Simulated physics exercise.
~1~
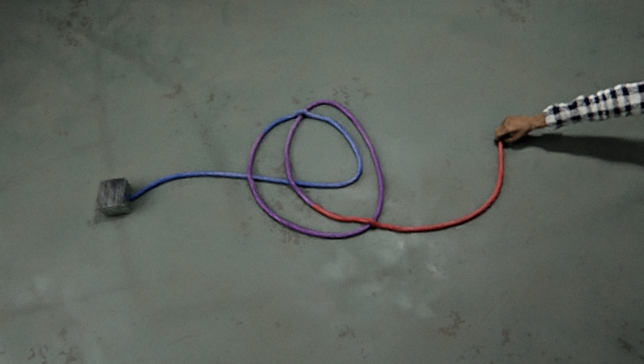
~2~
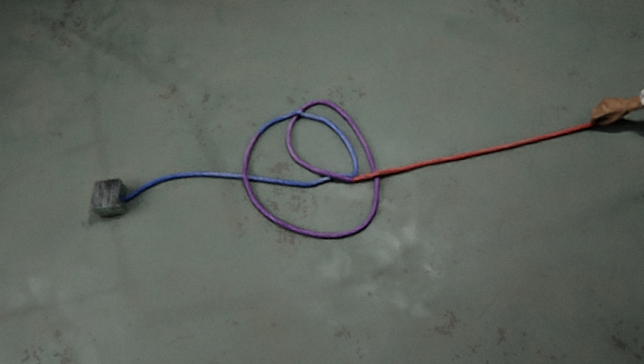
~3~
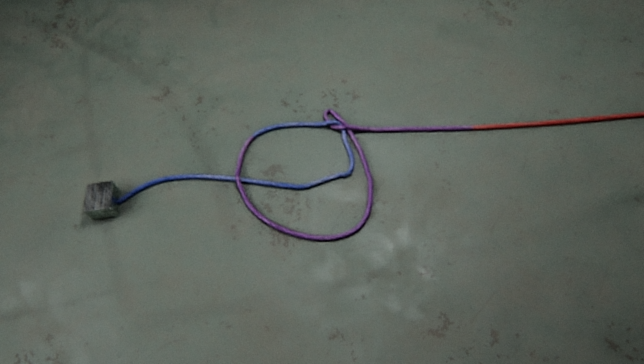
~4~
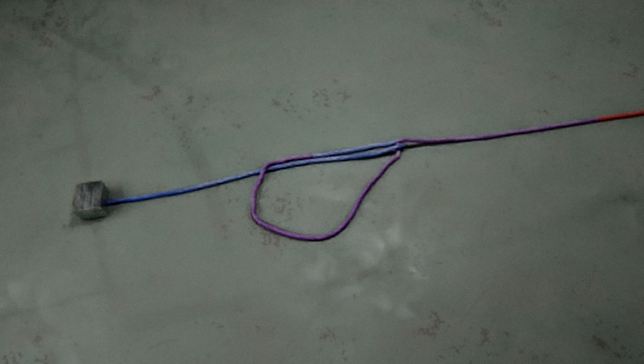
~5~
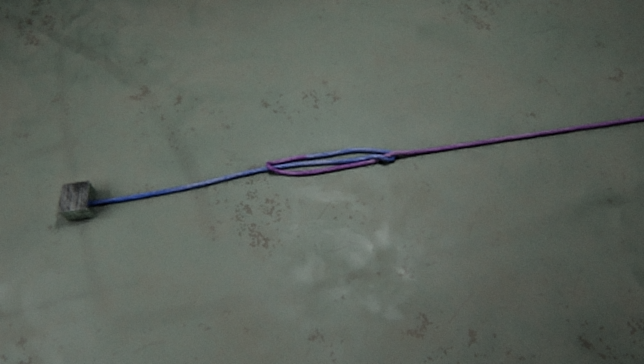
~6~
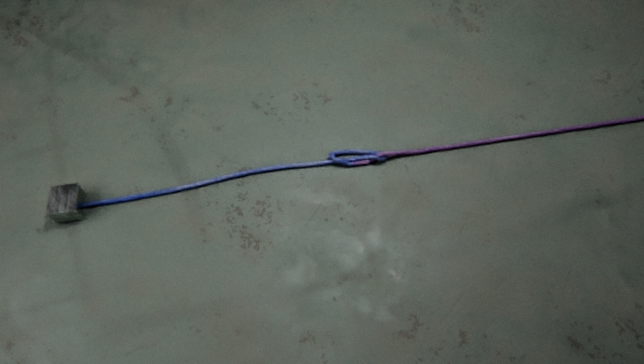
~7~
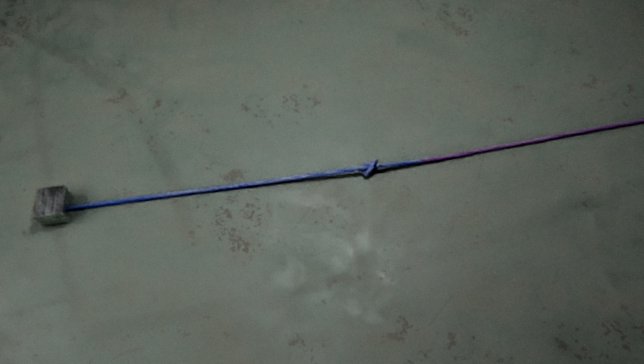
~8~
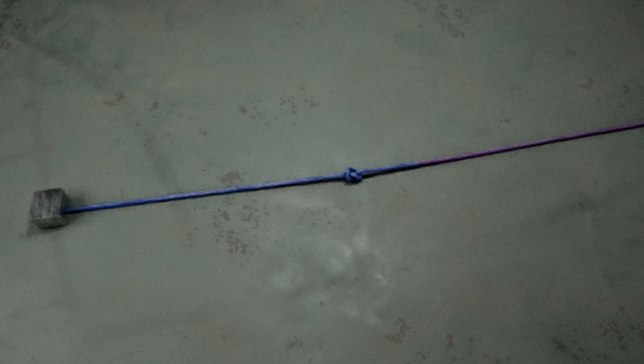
A rope that shades from blue through purple to red lies in overlapping loops on a grey floor, its blue end held at a dark block on the left. A hand in a checked sleeve draws the red end to the right and soon leaves the view. The red side straightens, and the loops shrink and shift as more purple rope slides out. The remaining loop flattens into a narrow slit, then closes up. At the end, the rope stretches taut across the floor with a small, tight knot in its blue part.
